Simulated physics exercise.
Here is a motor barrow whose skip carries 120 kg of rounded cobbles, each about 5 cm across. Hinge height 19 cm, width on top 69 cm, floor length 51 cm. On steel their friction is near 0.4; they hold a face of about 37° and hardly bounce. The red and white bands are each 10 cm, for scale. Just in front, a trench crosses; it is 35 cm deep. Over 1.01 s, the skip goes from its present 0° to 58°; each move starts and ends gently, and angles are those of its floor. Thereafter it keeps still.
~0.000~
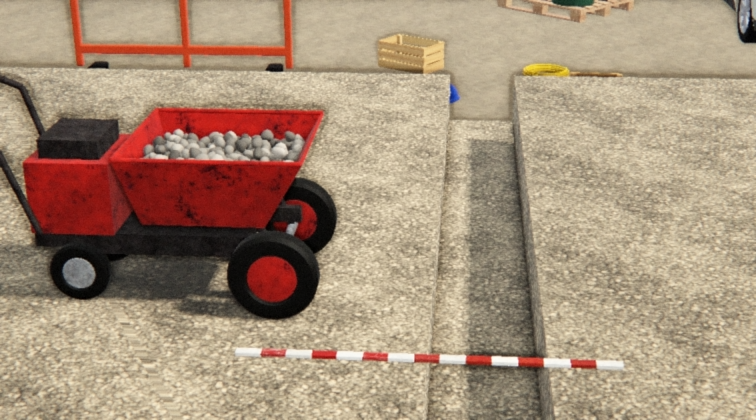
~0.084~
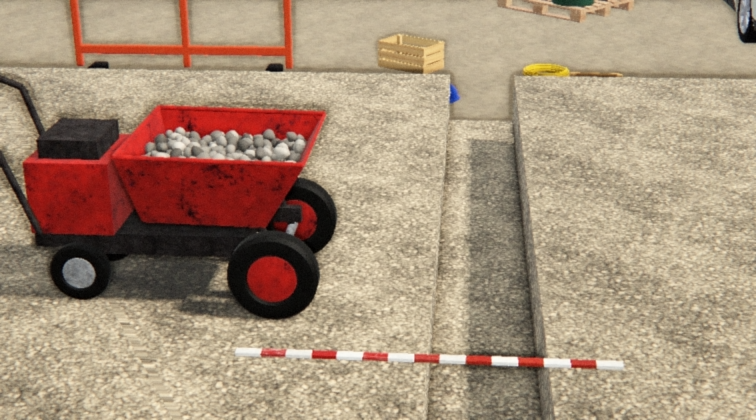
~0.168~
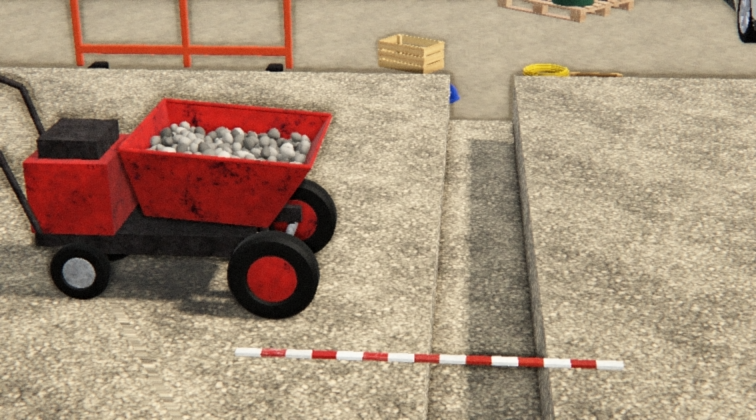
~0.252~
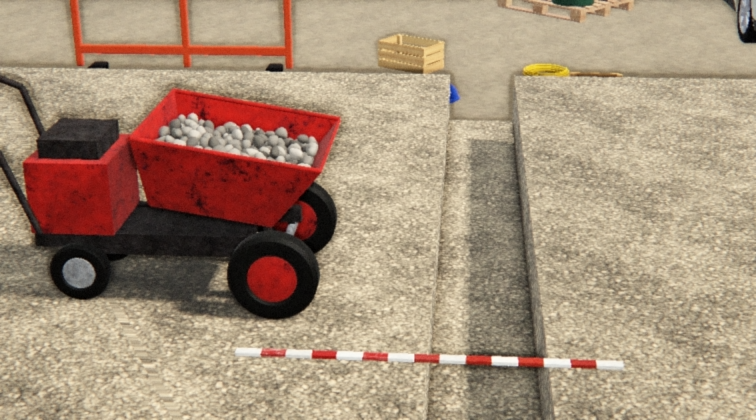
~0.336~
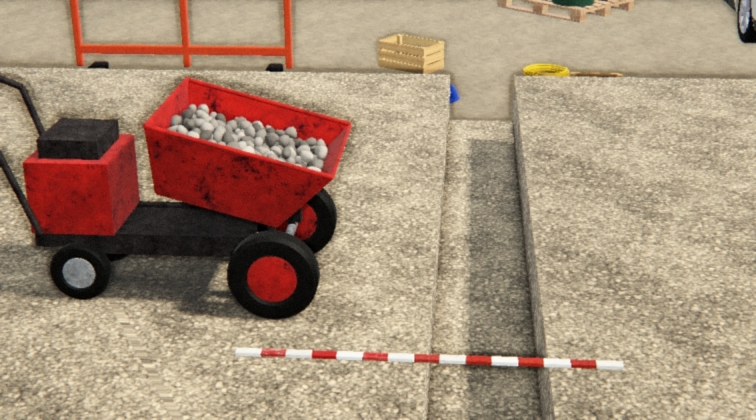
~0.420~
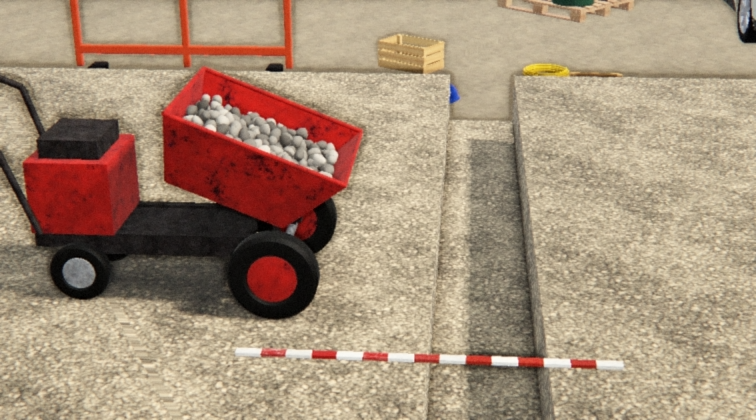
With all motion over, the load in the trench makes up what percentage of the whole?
It makes up about 28 percent of the whole load.
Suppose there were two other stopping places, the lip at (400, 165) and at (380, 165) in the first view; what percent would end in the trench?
Around 25% for the first place and 30% for the second.
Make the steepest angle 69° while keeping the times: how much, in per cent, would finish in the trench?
In that case some 70 per cent.
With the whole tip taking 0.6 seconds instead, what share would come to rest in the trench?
Close to 40 percent, then.
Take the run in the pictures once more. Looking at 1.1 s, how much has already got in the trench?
About 0%.
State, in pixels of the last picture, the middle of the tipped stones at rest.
Their centre sits close to (477, 357).
After 0.8 s the floor is at 49°; 100 % in the skip; the foremost stones are at (366, 205).
After 1.1 s the floor is at 58°; 93 % in the skip, 5 % short of the trench, 2 % in the trench; the foremost stones are at (448, 281).
After 1.5 s the floor is at 58°; 77 % in the skip, 7 % short of the trench, 16 % in the trench; the foremost stones are at (525, 377).
After 3.4 s the floor is at 58°; 64 % in the skip, 8 % short of the trench, 28 % in the trench; the foremost stones are at (531, 360).
